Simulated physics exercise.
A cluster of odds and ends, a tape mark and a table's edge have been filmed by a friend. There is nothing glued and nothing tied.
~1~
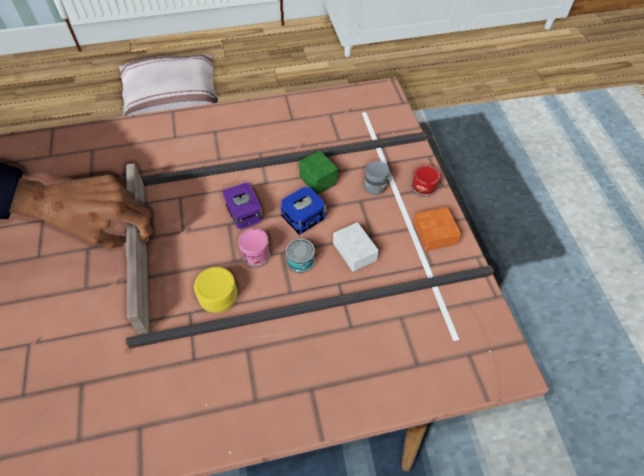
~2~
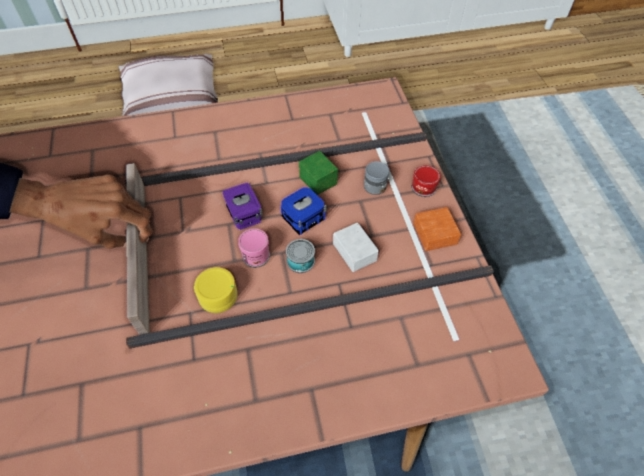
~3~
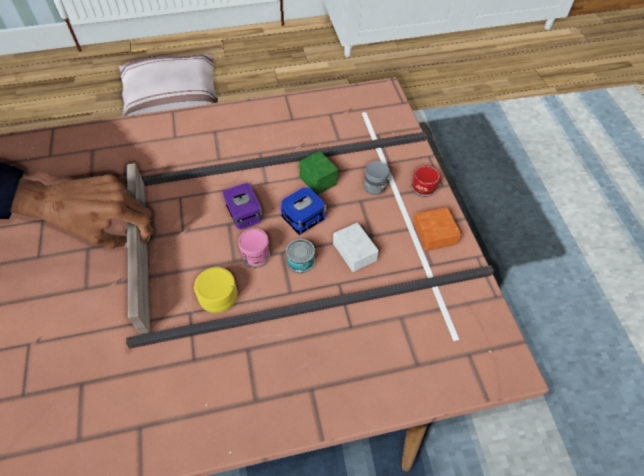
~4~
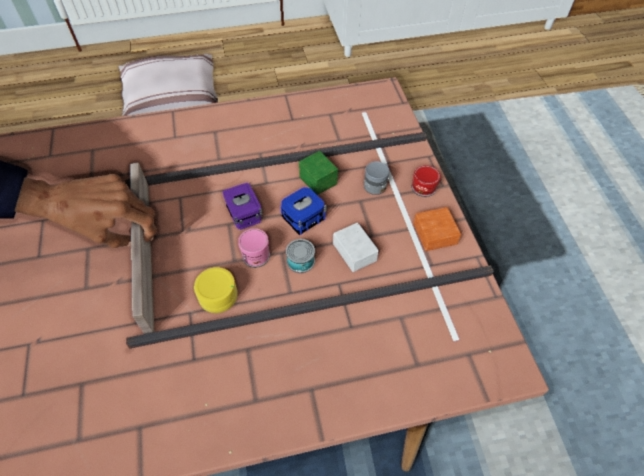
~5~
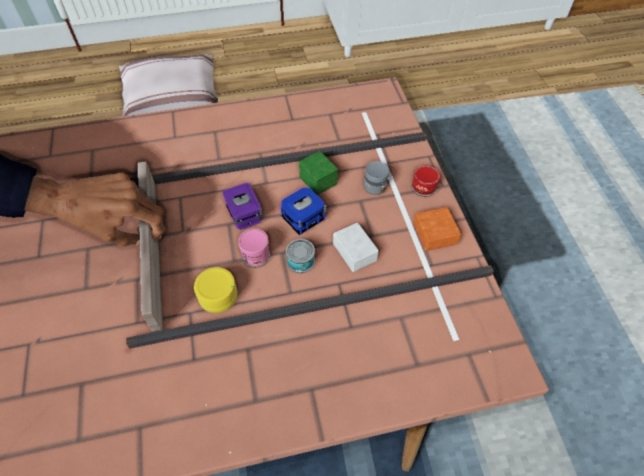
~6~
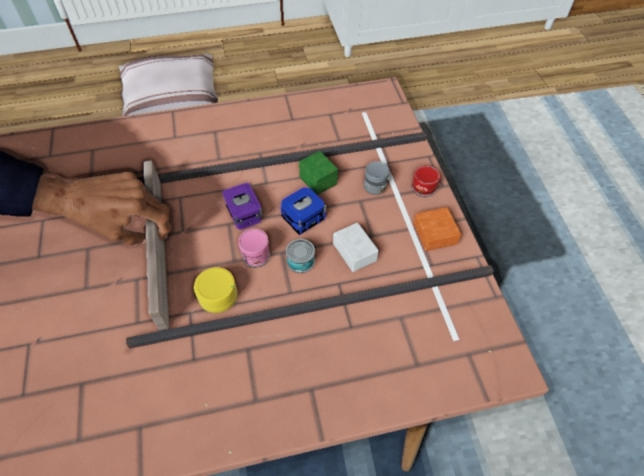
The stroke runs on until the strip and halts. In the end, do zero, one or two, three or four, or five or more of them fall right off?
Most likely the sweep will knock off one or two.
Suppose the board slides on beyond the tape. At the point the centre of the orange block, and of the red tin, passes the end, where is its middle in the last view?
The middle is at (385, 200) when it's the orange block, and at (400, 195) when it's the red tin.
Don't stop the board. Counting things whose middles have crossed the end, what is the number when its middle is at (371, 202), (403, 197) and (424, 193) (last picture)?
Respectively 0, 2 and 5.
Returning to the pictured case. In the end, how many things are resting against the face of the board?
At rest, 4 are in contact.
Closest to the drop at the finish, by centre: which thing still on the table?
Nearest at the end: The white block.
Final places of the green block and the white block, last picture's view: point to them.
Green block at (398, 149), white block at (475, 249).
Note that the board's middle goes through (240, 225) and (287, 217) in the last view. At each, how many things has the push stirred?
Tally: 3; 6.
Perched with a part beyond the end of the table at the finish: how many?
Things overhanging at the end: 2.
Soon after, none off yet; red tin at rest near (426, 181); orange block at rest near (437, 229); grey tub at rest near (376, 178).
In the end, the number that fall off is one or two; gone, orange block and red tin.
